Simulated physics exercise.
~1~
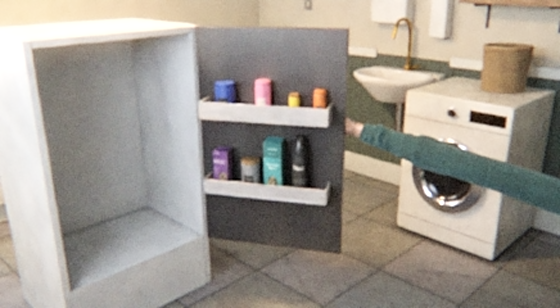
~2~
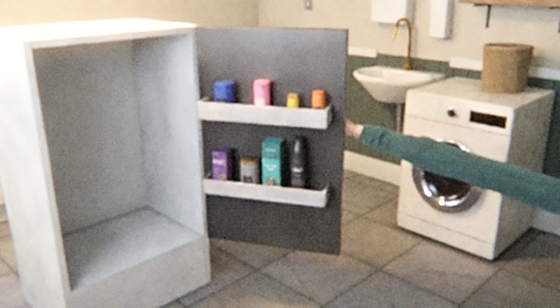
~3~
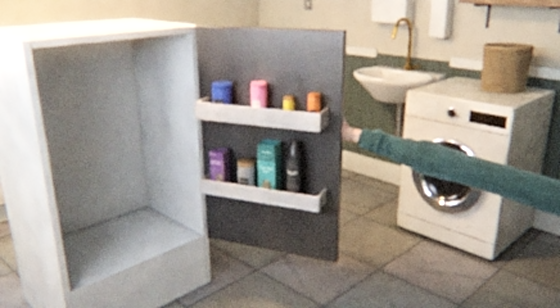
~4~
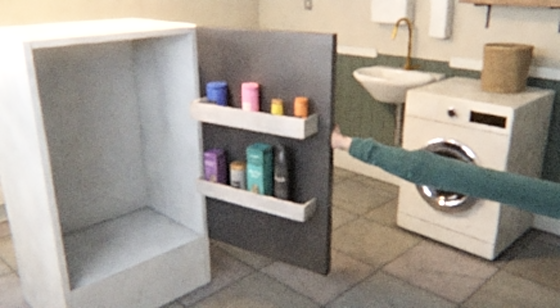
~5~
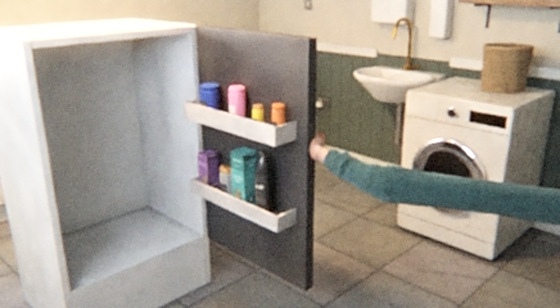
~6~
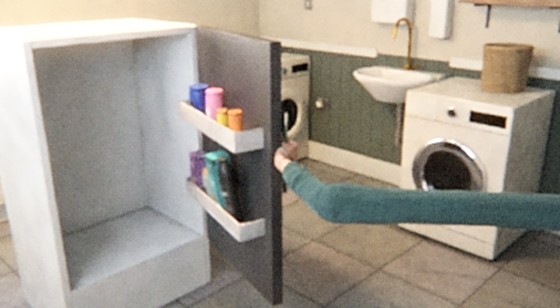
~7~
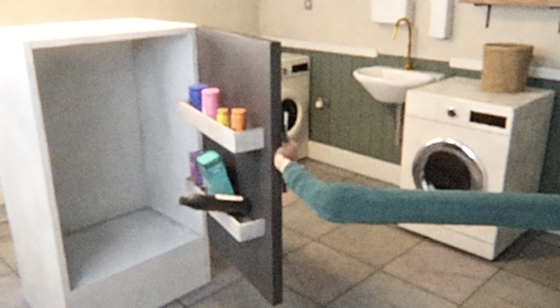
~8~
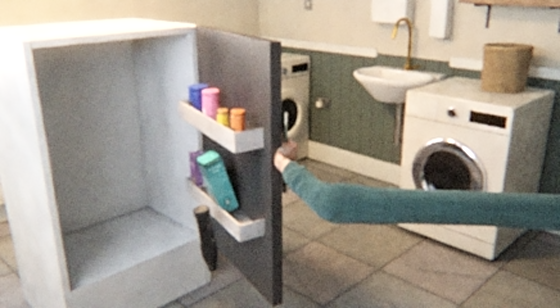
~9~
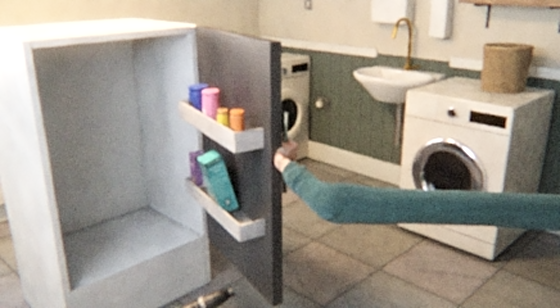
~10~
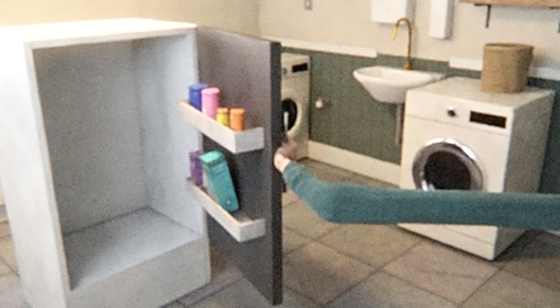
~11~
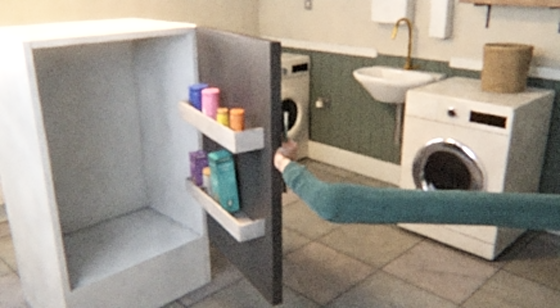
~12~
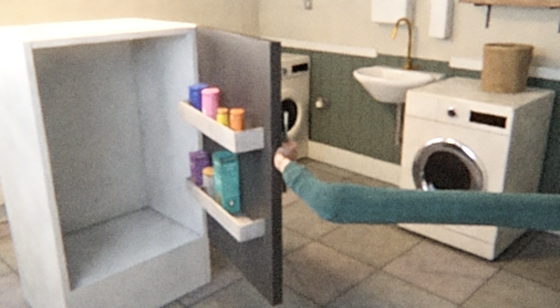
At the start, an empty white cabinet stands with its grey door wide open, two white racks on the door holding colourful bottles, jars and cartons, while an arm in a teal sleeve reaches from the right to its edge. The hand pushes the door leftward, slowly and then faster, swinging it partway toward the cabinet until it stops. The black bottle tips over the lower rack's rail, and the turquoise carton leans. The bottle drops to the floor and goes out of view. Finally, the carton settles upright again, and the other items remain in the racks.
